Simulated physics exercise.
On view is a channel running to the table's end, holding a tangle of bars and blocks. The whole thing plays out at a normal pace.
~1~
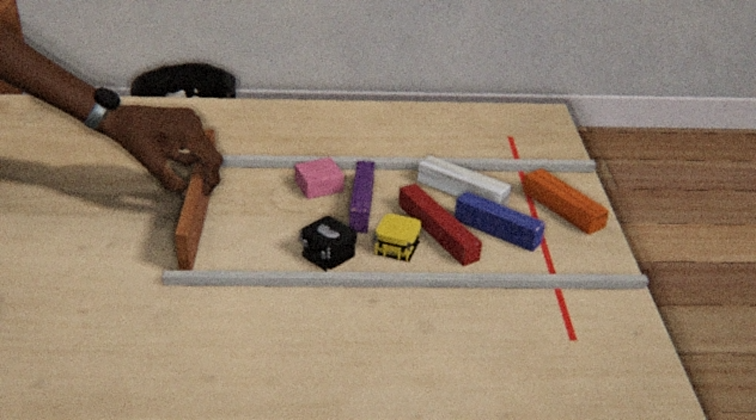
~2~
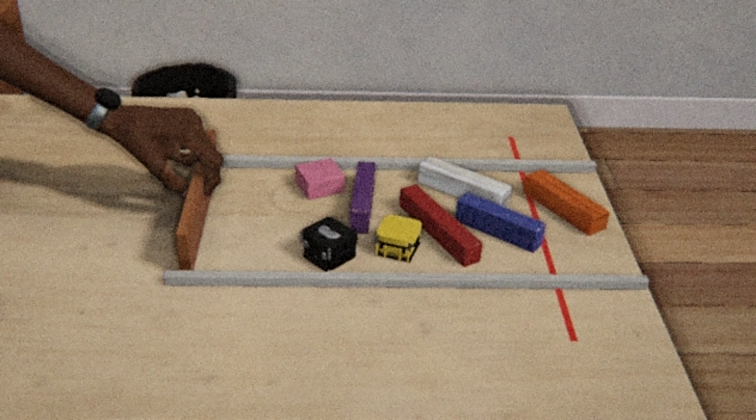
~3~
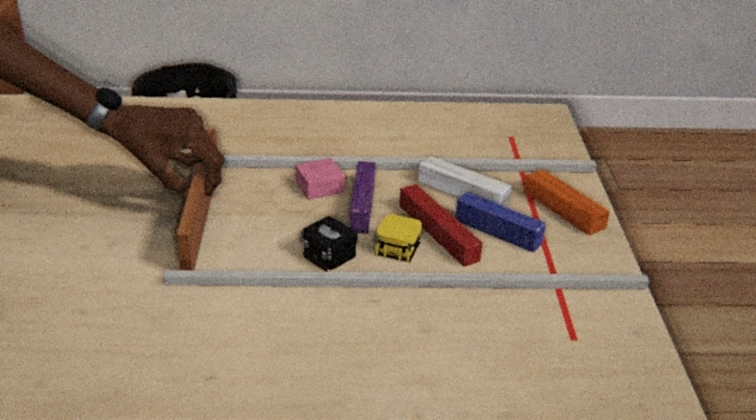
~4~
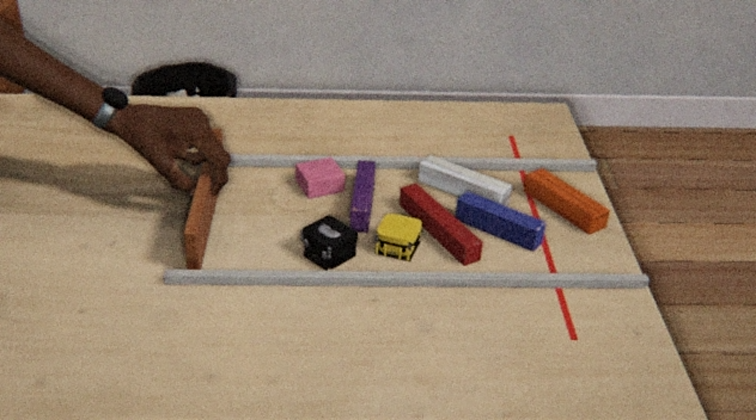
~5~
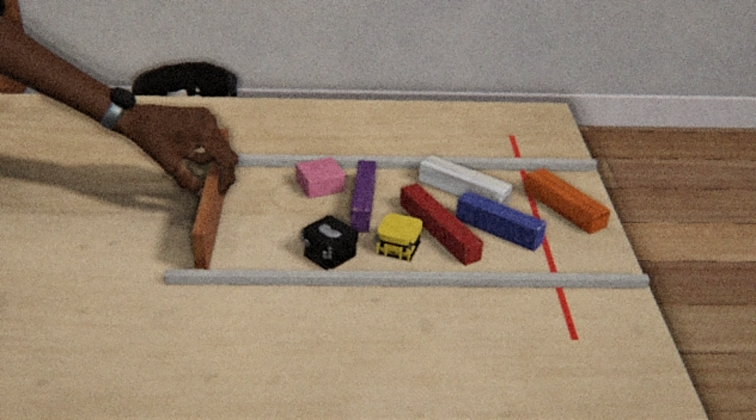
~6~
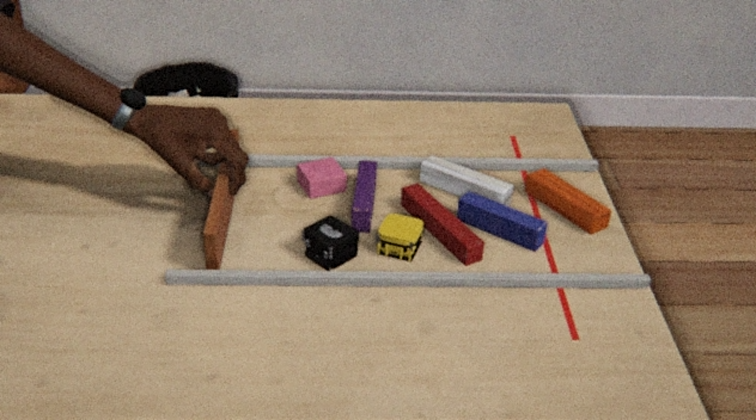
A hand held a brown board upright at the left of a channel on a wooden table, then slid it slightly right, while the colourful bars and blocks ahead of it stayed still.
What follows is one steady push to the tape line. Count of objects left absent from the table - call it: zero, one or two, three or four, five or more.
My call is one or two.
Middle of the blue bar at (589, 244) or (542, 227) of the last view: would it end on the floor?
First place: It goes off the edge; second place: It goes off the edge.
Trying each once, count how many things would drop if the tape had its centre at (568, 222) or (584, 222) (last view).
4, then 5.
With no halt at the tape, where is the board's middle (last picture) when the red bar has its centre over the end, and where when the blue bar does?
The middle is at (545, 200) when it's the red bar, and at (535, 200) when it's the blue bar.
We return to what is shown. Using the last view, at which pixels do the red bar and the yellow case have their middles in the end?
The red bar finishes at (628, 237); the yellow case finishes at (598, 238).
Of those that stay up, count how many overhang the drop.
The number overhanging is 3.
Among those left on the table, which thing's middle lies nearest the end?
The blue bar is it.
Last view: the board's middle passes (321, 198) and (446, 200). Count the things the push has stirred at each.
Tally: First 3; then 8.
Early on, none off yet; orange stick at rest near (567, 200); blue bar at rest near (501, 221); white stick at rest near (465, 183).
A while later, none off yet; orange stick at rest near (567, 200); blue bar travelled a little near (515, 218); white stick travelled a little near (485, 181).
Further along, none off yet; orange stick travelled a little near (611, 196); blue bar travelled about its own width near (581, 216); white stick travelled about its own width near (560, 184).
Finally, the number that fall off is one or two; lost, orange stick.
